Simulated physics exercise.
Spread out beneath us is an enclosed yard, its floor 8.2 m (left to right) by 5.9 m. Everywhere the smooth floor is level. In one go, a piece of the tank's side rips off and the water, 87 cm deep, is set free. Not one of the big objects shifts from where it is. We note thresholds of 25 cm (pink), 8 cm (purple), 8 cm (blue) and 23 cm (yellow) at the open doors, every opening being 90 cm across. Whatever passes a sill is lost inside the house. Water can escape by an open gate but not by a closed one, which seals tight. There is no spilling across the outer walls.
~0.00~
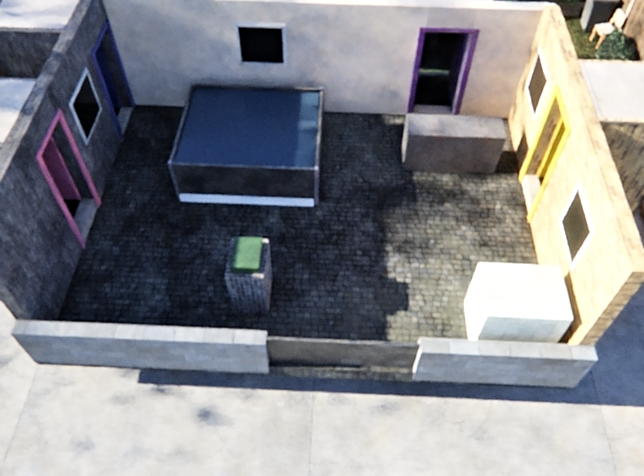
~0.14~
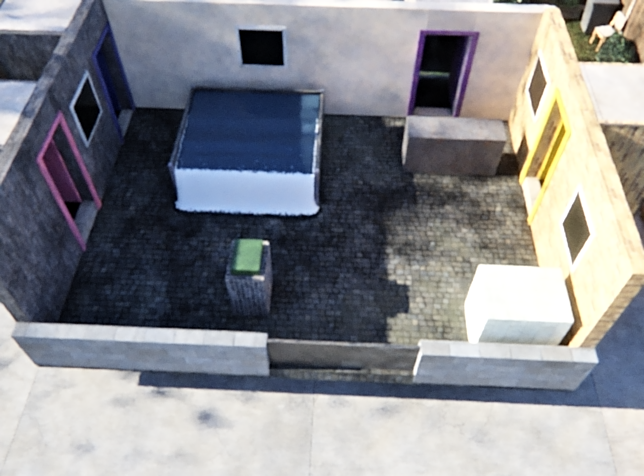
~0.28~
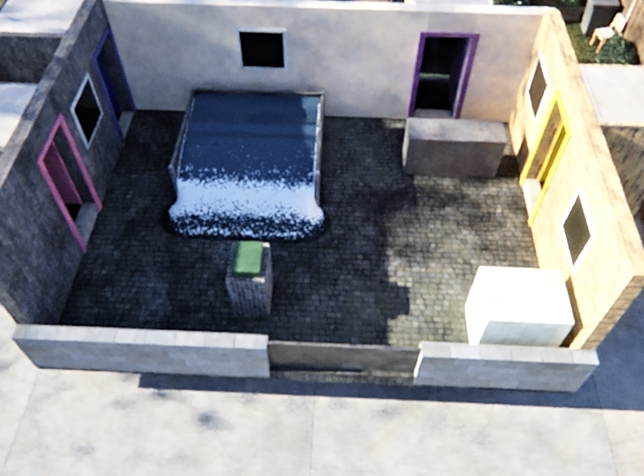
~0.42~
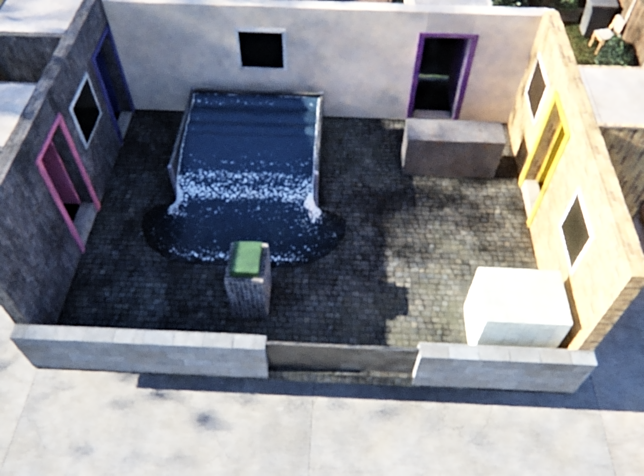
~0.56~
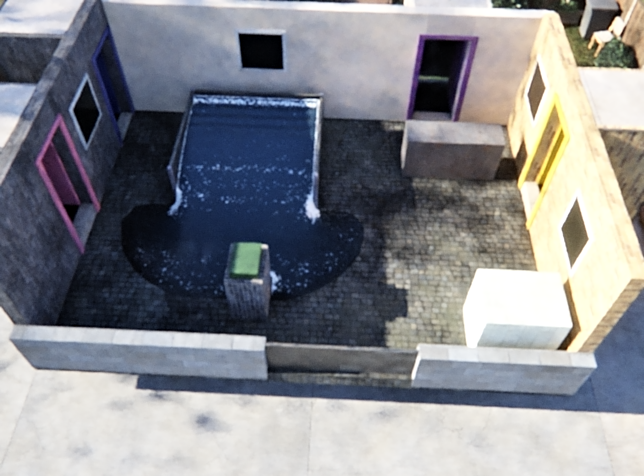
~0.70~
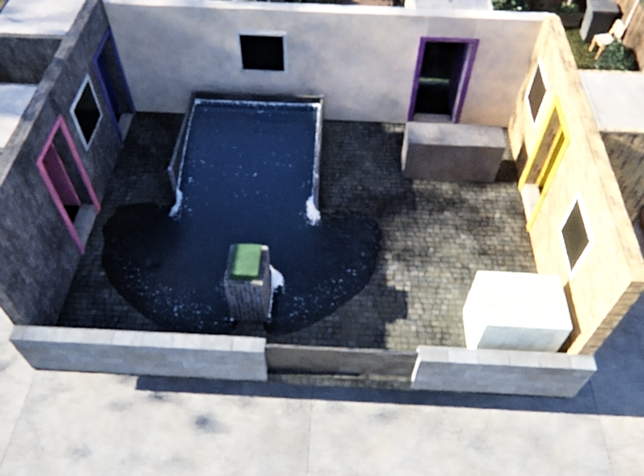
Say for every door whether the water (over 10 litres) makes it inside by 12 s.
Result: At the pink door the inflow will be within bounds. At the purple door the inflow will be out of bounds. At the blue door the inflow will be out of bounds. At the yellow door the inflow will be within bounds.
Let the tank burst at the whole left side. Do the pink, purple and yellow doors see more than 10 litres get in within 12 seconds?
Then pink would come out on the high side, purple on the low side and yellow on the low side.
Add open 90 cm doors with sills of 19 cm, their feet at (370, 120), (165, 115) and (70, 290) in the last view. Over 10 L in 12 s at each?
Taking them in order, the first gets too little, the second enough and the third enough.
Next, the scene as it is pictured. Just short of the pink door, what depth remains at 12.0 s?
The depth there is near 7.0 cm.
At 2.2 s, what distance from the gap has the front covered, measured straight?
It comes to some 6.2 metres.
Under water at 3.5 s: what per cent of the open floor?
Roughly 70 % of the floor is wet.
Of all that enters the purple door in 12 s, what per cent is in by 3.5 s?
Share: ~ 0 %.
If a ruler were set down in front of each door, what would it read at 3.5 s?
Depths in cm: Pink 16, purple 0, blue 0, yellow 1.
After 1.4 s water covers 45 % of the floor and is deepest (56 cm) near (249, 275); pink door 6 cm at the sill, 0 L in, purple door not reached, blue door not reached, yellow door not reached.
After 2.2 s water covers 45 % of the floor and is deepest (72 cm) near (59, 349); pink door 4 cm at the sill, 0 L in, purple door not reached, blue door not reached, yellow door not reached.
After 3.5 s water covers 70 % of the floor and is deepest (44 cm) near (552, 375); pink door 16 cm at the sill, 0 L in, purple door not reached, blue door not reached, yellow door not reached.
After 7.0 s water covers 100 % of the floor and is deepest (22 cm) near (388, 166); pink door 11 cm at the sill, 0 L in, purple door 8 cm at the sill, 1 L in, blue door 20 cm at the sill, 151 L in, yellow door 19 cm at the sill, 0 L in.
After 12.0 s water covers 100 % of the floor and is deepest (18 cm) near (503, 131); pink door 7 cm at the sill, 0 L in, purple door 16 cm at the sill, 77 L in, blue door 9 cm at the sill, 251 L in, yellow door 12 cm at the sill, 0 L in.
